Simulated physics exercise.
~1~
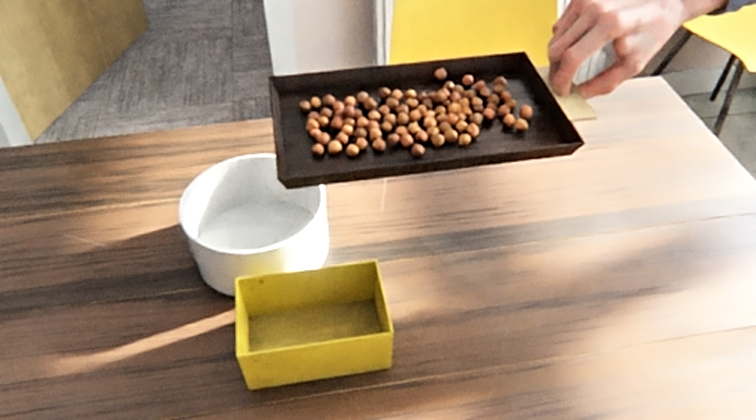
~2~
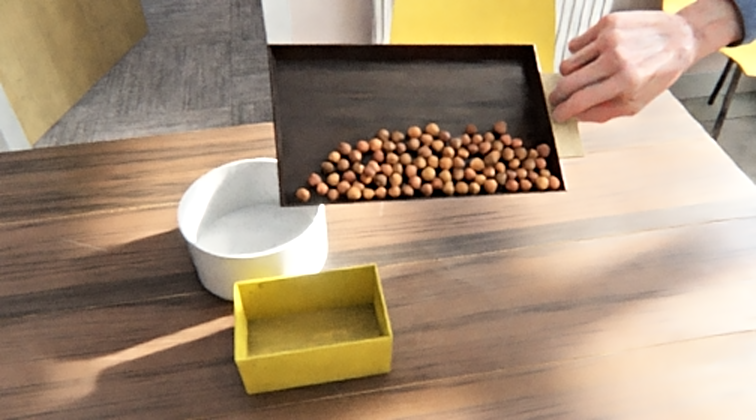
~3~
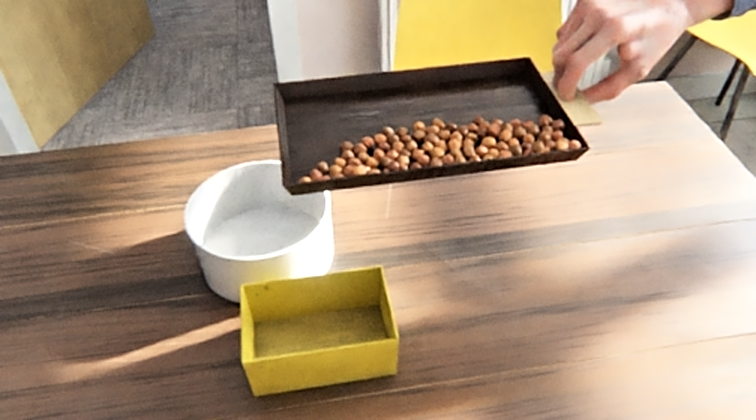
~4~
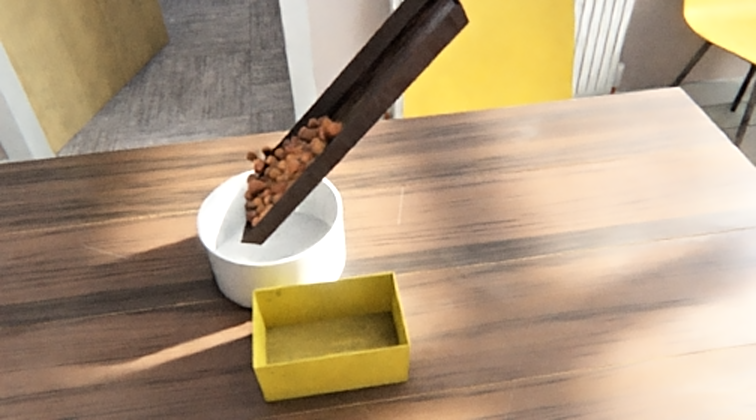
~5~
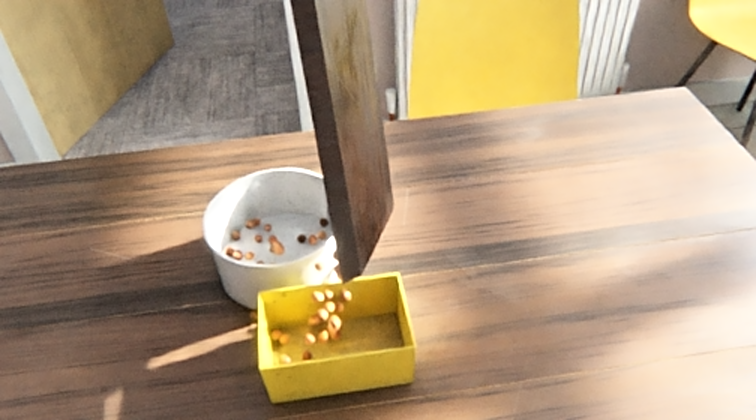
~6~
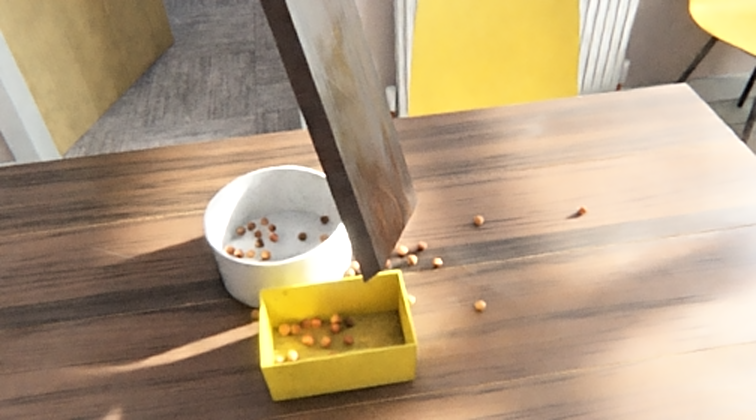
The video shows a hand holding a dark tray of hazelnuts above a wooden table, tilting it as the nuts roll together, then tipping it steeply leftward so they spill into a white pot and a yellow tin, with many others ending up outside the containers.
